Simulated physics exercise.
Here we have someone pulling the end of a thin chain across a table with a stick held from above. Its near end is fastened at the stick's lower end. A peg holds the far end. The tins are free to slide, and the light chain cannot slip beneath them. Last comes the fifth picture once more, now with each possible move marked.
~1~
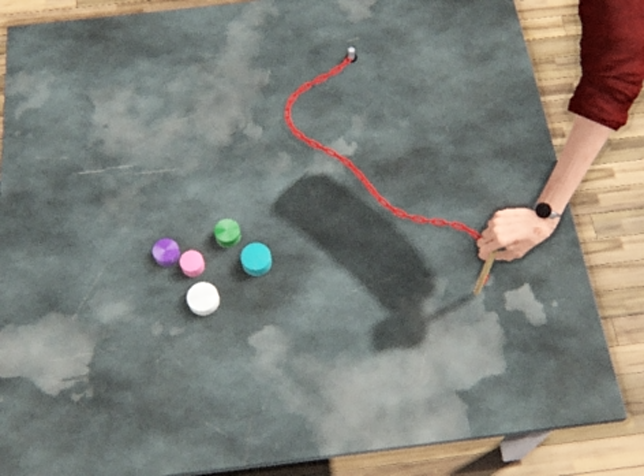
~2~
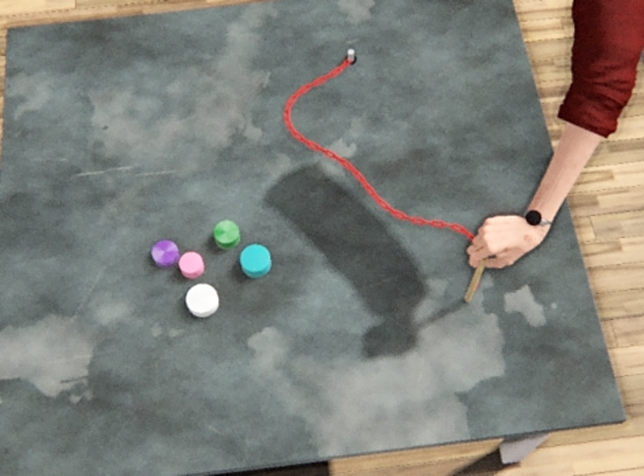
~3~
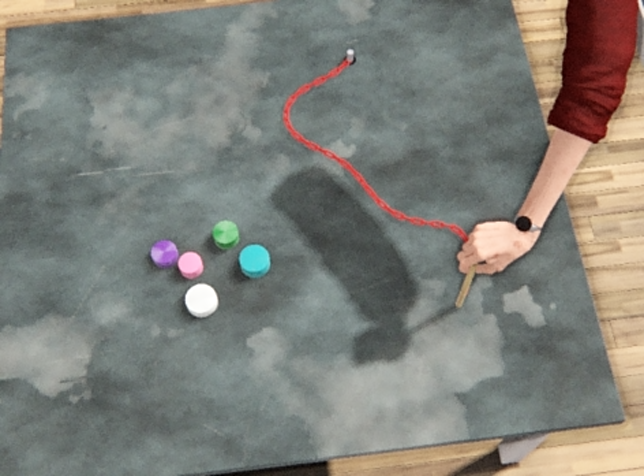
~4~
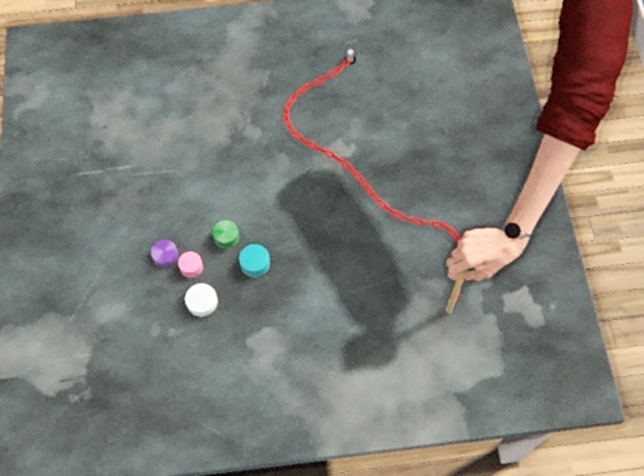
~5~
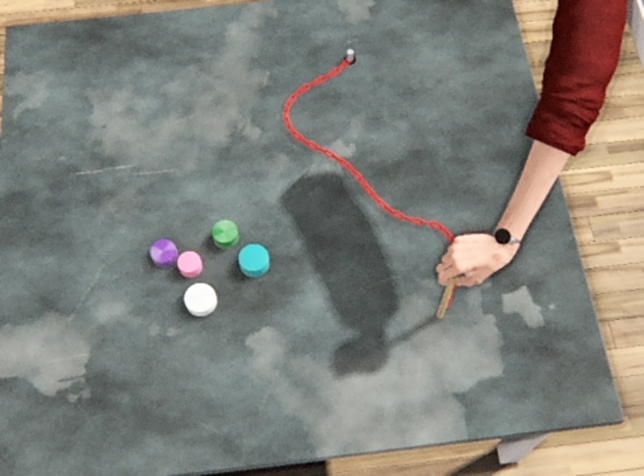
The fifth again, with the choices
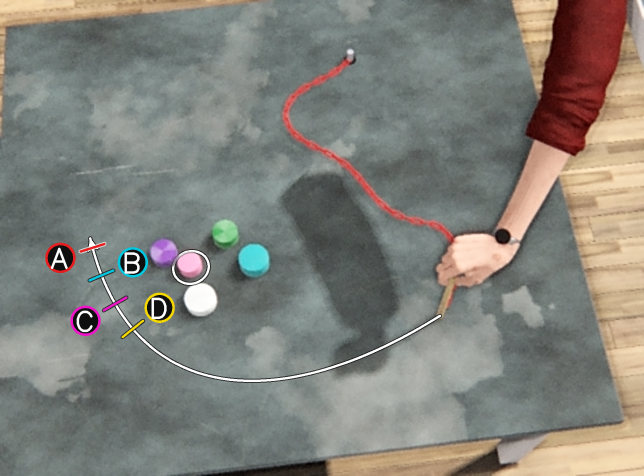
The footage shows a hand in a red sleeve holding a short stick and moving the near end of a thin red strand slightly left and downward across a dark table, while the peg and five small coloured tins stay still.
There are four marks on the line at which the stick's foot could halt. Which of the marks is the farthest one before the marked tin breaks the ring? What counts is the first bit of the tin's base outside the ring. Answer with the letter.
It can go as far as C.
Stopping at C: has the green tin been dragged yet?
No.
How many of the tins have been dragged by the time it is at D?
By then, none.
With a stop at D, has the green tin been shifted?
By then, no.
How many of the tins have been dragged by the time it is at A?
Four.
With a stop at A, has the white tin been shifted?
Yes.
On the copy, A at (93, 248); B at (102, 275); C at (115, 304); D at (133, 329); the ring at (191, 267); the route from (440, 316) via (222, 379) to (90, 238).
On C. First, foot of the stick (325, 370); pink tin (190, 265).
Then, foot of the stick (193, 371); pink tin (190, 265).
Finally, foot of the stick (115, 304); pink tin (190, 265); white tin (196, 288); turquoise tin (250, 259); the pink tin is still in its ring.
By contrast, A drags the ringed tin to (186, 236); B drags the ringed tin to (187, 249); D is safe but short.
